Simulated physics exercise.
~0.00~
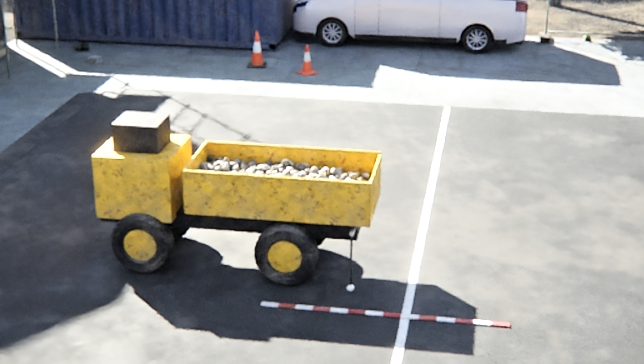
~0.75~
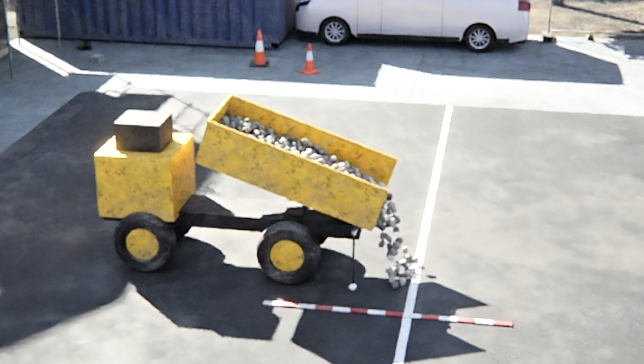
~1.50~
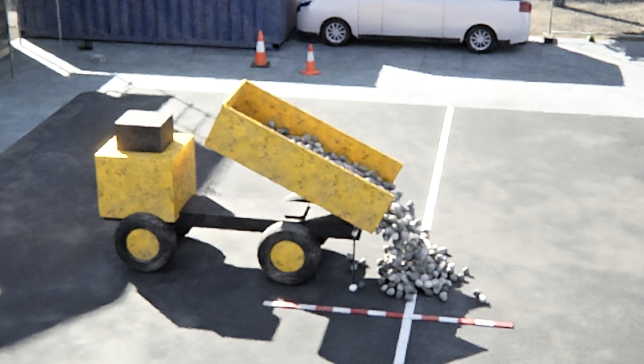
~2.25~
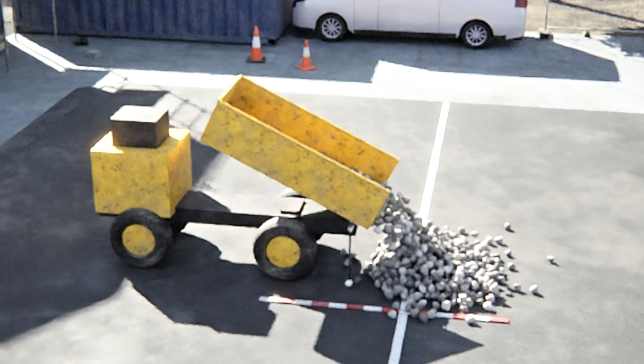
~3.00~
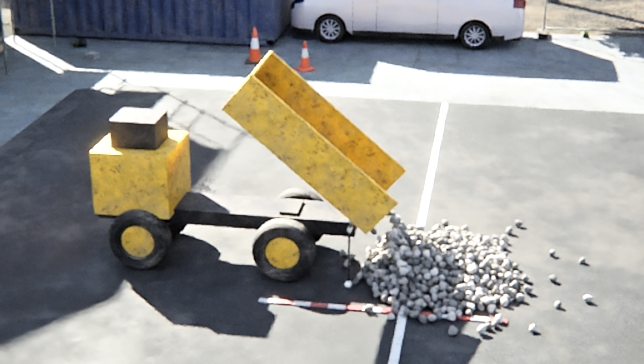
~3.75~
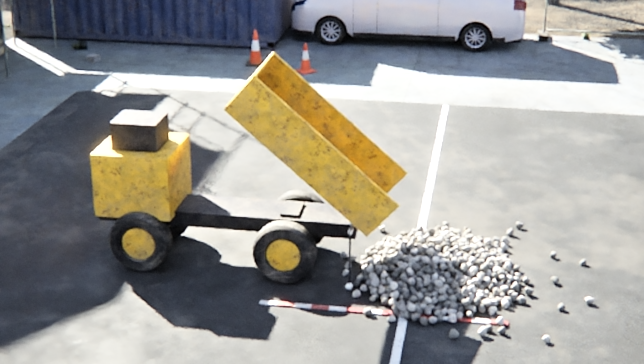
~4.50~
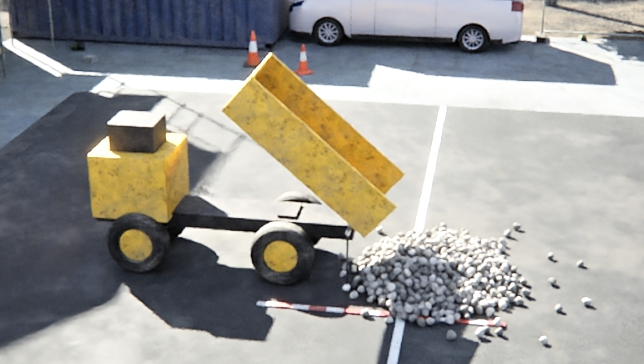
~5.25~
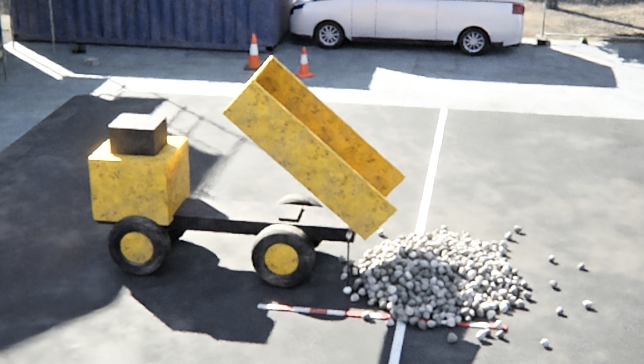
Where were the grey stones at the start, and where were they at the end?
At the start the stones were inside the truck's yellow body. At the end they lay in a heap on the ground to the right of the truck, spread across the white line.
